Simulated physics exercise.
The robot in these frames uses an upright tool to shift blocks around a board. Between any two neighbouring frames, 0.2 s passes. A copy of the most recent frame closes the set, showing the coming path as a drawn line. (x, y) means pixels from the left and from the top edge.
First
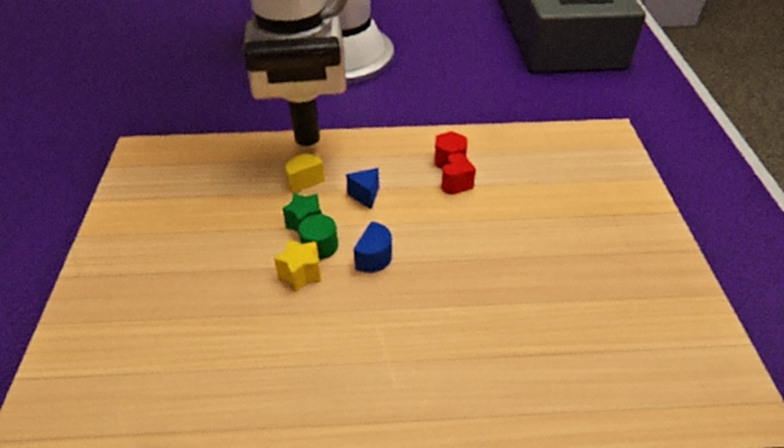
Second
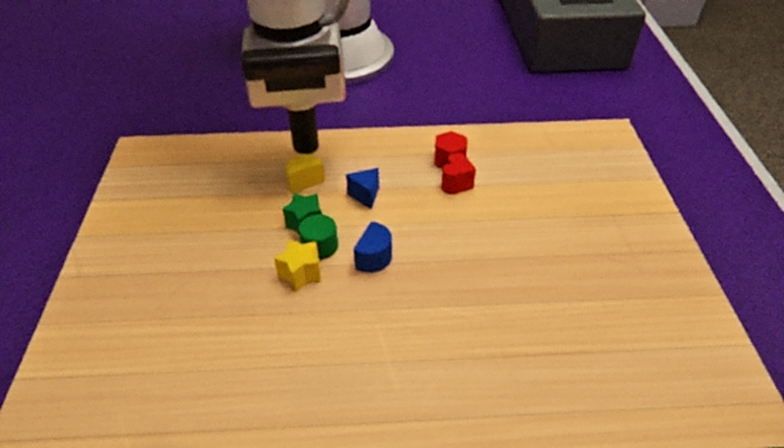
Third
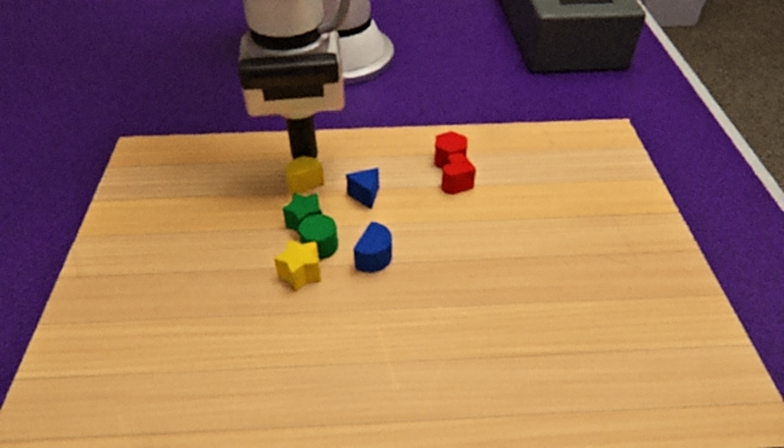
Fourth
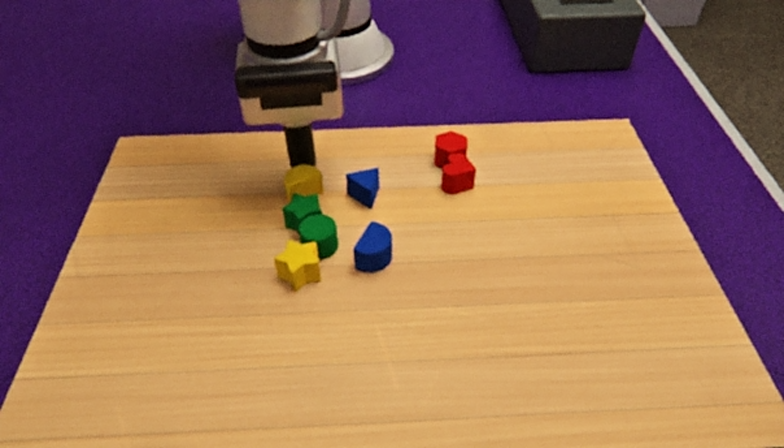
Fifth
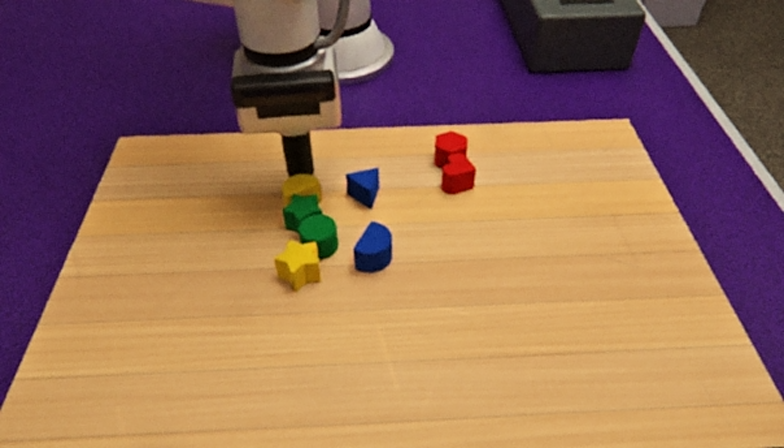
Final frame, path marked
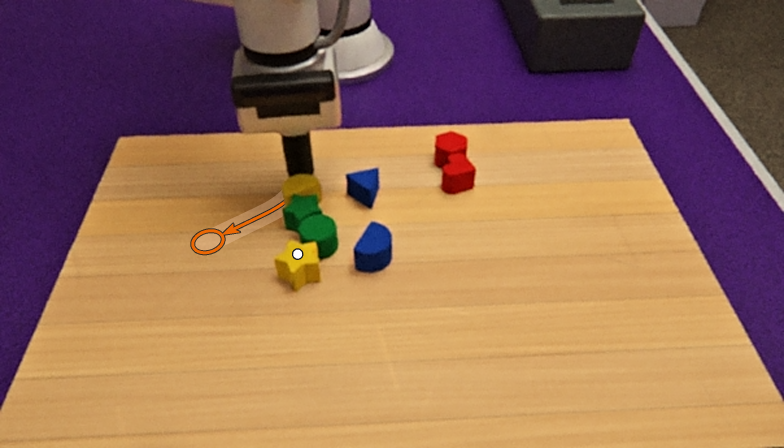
Robot arm lowering its upright tool behind a yellow block and pushing it a short way toward a green star block.
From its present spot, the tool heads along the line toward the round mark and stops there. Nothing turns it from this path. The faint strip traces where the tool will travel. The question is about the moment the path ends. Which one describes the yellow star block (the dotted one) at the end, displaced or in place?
It stays.
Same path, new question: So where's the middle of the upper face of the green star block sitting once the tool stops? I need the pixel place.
Somewhere near (284, 229).
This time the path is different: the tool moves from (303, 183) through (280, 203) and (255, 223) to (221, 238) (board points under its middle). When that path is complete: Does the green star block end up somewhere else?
That would be a yes.
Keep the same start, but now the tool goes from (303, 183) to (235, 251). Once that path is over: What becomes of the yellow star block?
By the last moment, the yellow star block will have left its place.
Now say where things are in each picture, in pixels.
The first frame shows lower end of the tool at (308, 140), tops of blocks, yellow star block at (298, 254), yellow D-shaped block at (302, 162), green star block at (303, 204), green circle at (317, 226).
The second frame shows tool at (307, 148), blocks as before.
The third frame shows tool at (305, 156), yellow D-shaped block at (302, 165).
The fourth frame shows tool at (303, 164), yellow D-shaped block at (301, 174).
The fifth frame shows tool at (301, 173), yellow star block at (298, 254), yellow D-shaped block at (299, 183), green star block at (303, 205), green circle at (317, 226).
The drawn path runs from (303, 183) via (280, 206) and (245, 224), ending at (208, 242); the dot is on the yellow star block.
The first path, step by step. One third of the way, tool at (278, 195); yellow D-shaped block at (275, 207); green star block at (289, 223), turned 40° anticlockwise; green circle at (321, 230).
Two thirds of the way, tool at (241, 214); yellow D-shaped block at (253, 223), turned 50° anticlockwise; green star block at (284, 229), turned 65° anticlockwise; green circle at (321, 230).
At the end, tool at (204, 231); yellow star block not moved; yellow D-shaped block at (253, 223), turned 50° anticlockwise; green star block at (284, 229), turned 65° anticlockwise; green circle at (321, 230).
